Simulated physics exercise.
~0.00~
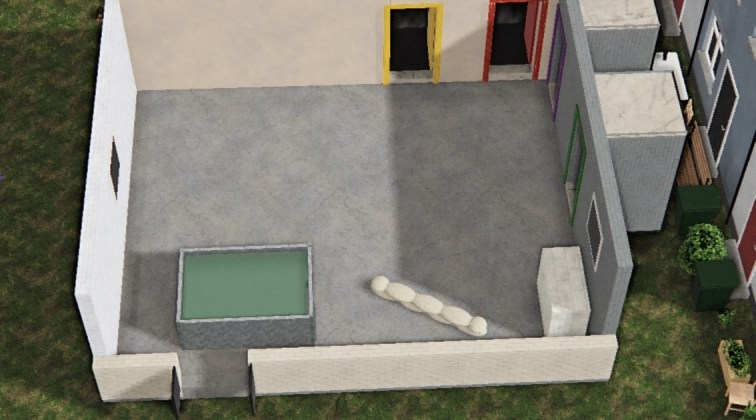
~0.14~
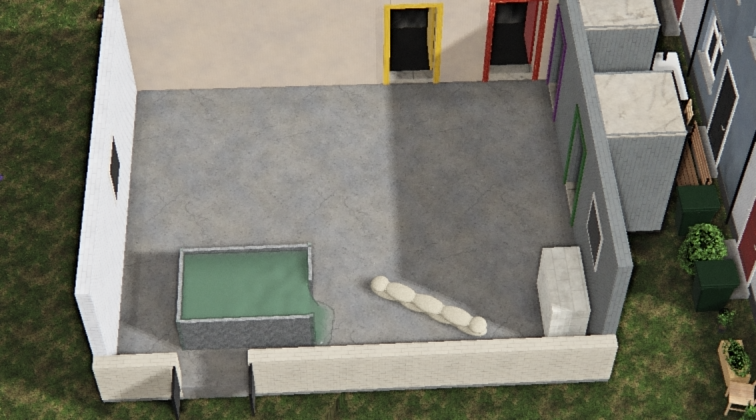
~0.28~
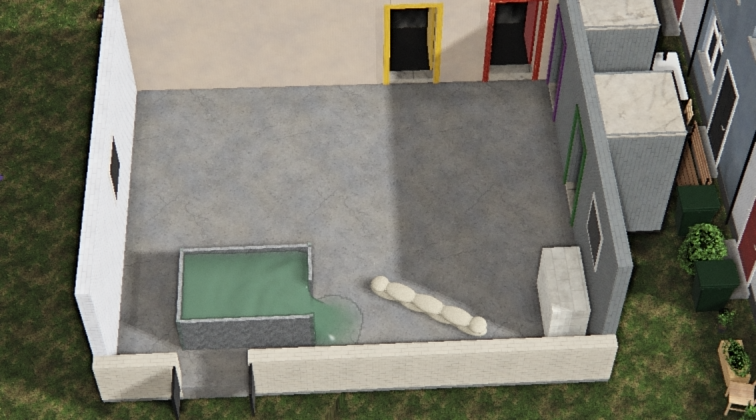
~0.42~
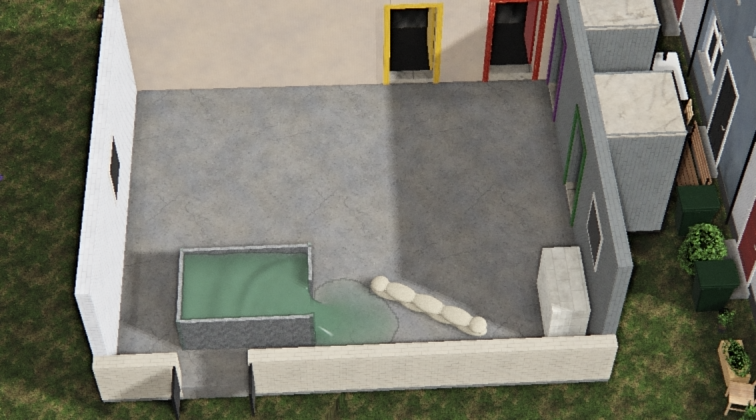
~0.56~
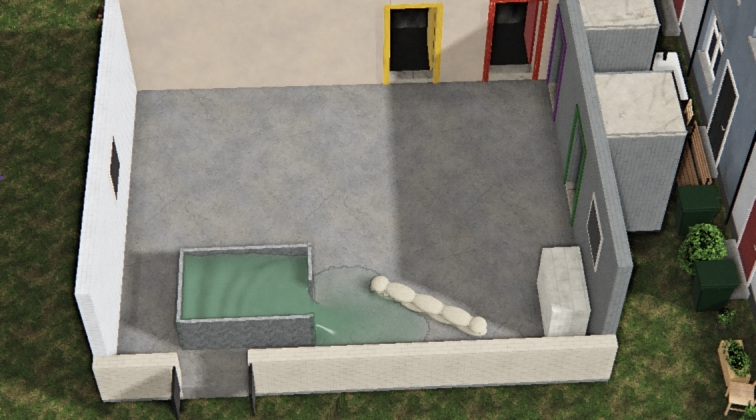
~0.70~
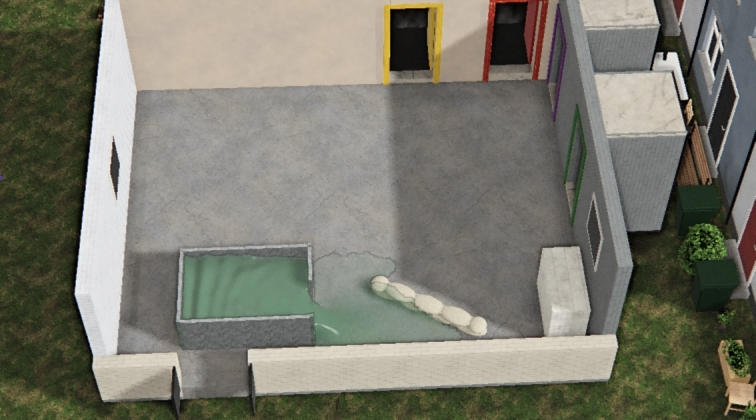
A grey paved courtyard, seen from high above by a still camera, lies between a beige back wall, pale side walls and a low front wall. A stone-sided tank of green water sits at lower left, pale sandbags and a whitish block to its right, yellow- and red-framed doorways behind. The tank's right side breaks open, and greenish water pours out, spreading rightward across the floor to the sandbags and thinning as it widens.
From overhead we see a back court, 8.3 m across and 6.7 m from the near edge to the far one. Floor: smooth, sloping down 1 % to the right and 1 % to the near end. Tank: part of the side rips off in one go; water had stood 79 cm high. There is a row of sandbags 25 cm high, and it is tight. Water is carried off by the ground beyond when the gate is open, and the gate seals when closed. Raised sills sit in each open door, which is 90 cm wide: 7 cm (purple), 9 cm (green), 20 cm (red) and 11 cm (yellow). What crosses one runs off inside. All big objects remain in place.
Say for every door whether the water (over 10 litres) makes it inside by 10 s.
My prediction: The purple door tops the limit. The green door never tops the limit. The red door never tops the limit. The yellow door never tops the limit.
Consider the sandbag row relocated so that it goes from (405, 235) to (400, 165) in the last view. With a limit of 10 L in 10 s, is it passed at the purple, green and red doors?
Doors: Purple exceeds / green exceeds / red stays under.
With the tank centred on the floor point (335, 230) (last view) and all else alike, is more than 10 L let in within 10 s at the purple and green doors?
So the purple door tops the limit and the green door tops the limit.
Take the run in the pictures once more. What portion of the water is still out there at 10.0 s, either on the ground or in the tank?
96 %.
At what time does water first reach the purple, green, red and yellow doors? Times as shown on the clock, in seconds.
Purple: 3.8 s; green: 2.6 s; red: 4.5 s; yellow: 5.0 s.
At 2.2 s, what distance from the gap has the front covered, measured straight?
Roughly 5.0 m.
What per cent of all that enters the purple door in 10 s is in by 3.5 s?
Around 0 percent.
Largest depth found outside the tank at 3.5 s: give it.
It tops out at some 42 cm.
After 1.4 s water covers 10 % of the floor and is deepest (38 cm) near (323, 326); purple door not reached, green door not reached, red door not reached, yellow door not reached.
After 2.2 s water covers 20 % of the floor and is deepest (56 cm) near (581, 352); purple door not reached, green door not reached, red door not reached, yellow door not reached.
After 3.5 s water covers 30 % of the floor and is deepest (42 cm) near (582, 360); purple door not reached, green door 3 cm at the sill, 0 L in, red door not reached, yellow door not reached.
After 6.0 s water covers 55 % of the floor and is deepest (24 cm) near (572, 361); purple door 10 cm at the sill, 8 L in, green door 3 cm at the sill, 0 L in, red door 12 cm at the sill, 0 L in, yellow door 10 cm at the sill, 0 L in.
After 10.0 s water covers 80 % of the floor and is deepest (16 cm) near (582, 360); purple door 8 cm at the sill, 42 L in, green door 5 cm at the sill, 0 L in, red door 7 cm at the sill, 0 L in, yellow door 5 cm at the sill, 0 L in.
